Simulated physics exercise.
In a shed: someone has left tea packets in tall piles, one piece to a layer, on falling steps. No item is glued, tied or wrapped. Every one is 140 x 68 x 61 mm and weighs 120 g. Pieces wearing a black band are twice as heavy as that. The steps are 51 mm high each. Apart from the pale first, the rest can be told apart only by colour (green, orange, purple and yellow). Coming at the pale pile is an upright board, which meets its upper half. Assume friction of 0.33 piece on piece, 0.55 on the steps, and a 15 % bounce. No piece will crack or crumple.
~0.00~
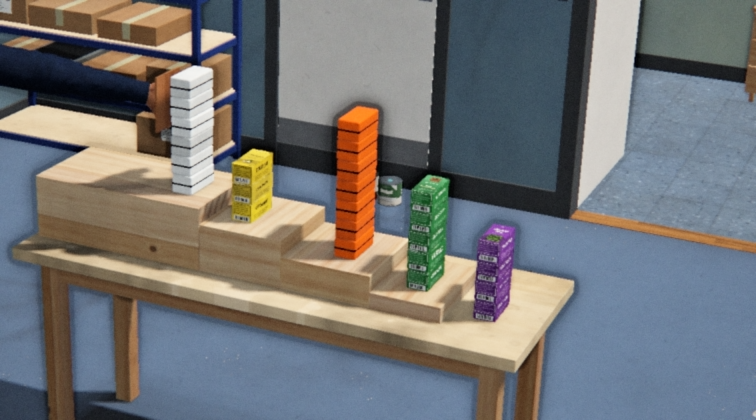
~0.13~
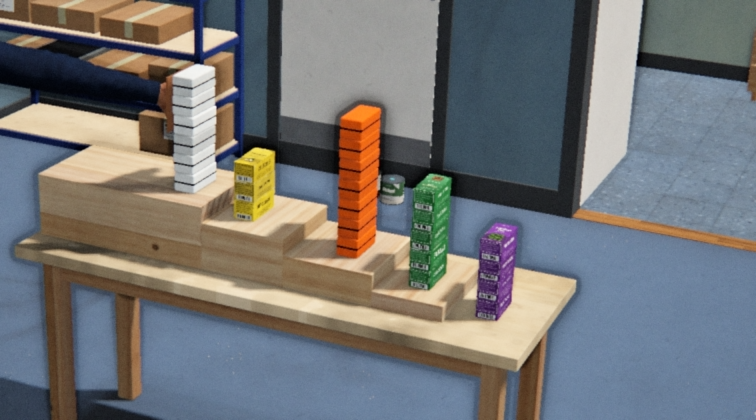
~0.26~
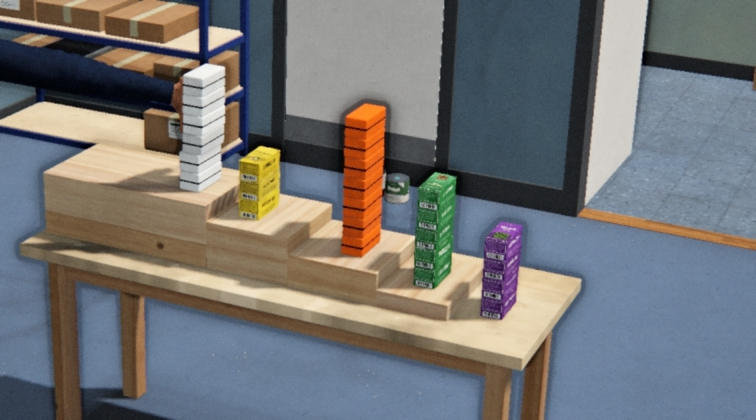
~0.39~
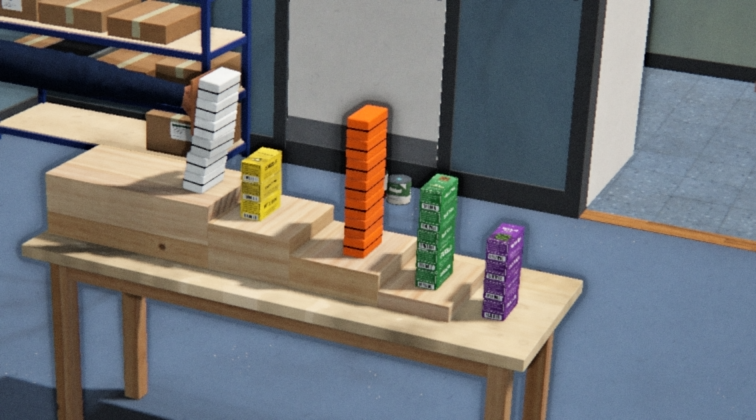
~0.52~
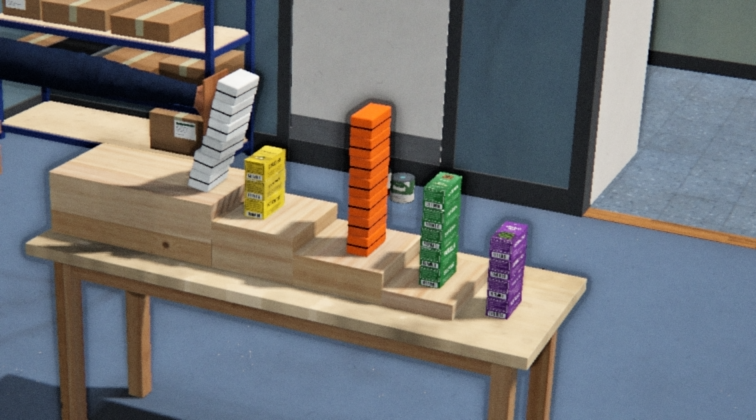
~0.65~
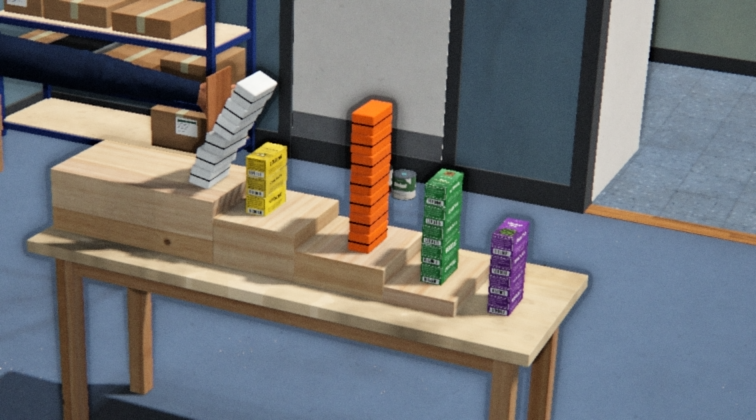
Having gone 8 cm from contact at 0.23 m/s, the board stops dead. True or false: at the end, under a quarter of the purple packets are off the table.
True.
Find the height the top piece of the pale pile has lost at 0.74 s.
Some 6 centimetres.
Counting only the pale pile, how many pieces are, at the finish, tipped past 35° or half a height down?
That happens to 3 of them.
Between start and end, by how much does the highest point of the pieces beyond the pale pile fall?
Roughly 0 cm.
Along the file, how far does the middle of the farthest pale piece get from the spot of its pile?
46 cm.
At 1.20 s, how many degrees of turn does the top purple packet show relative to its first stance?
Near 0 degrees from how it began.
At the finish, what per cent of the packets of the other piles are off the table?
Something near 0 percent.
After 0.74 s, 3 of the pale pile down; none of the 4 purple packets off the table (0 of 19 in all colours); top purple packet unmoved.
After 0.90 s, 3 of the pale pile down; none of the 4 purple packets off the table (0 of 19 in all colours); top purple packet unmoved; top yellow packet shifted 18 mm.
After 1.06 s, 3 of the pale pile down; none of the 4 purple packets off the table (0 of 19 in all colours); top purple packet unmoved; top yellow packet leaning 25°.
After 1.20 s, 3 of the pale pile down; none of the 4 purple packets off the table (0 of 19 in all colours); top purple packet unmoved; top yellow packet on its side.
At rest (1.6 s), 3 of the pale pile down; none of the 4 purple packets off the table (0 of 19 in all colours); top purple packet unmoved; top yellow packet on its side. That is 0 per cent. As the last picture would show them, middles, top purple packet near (510, 238), top yellow packet near (310, 208).
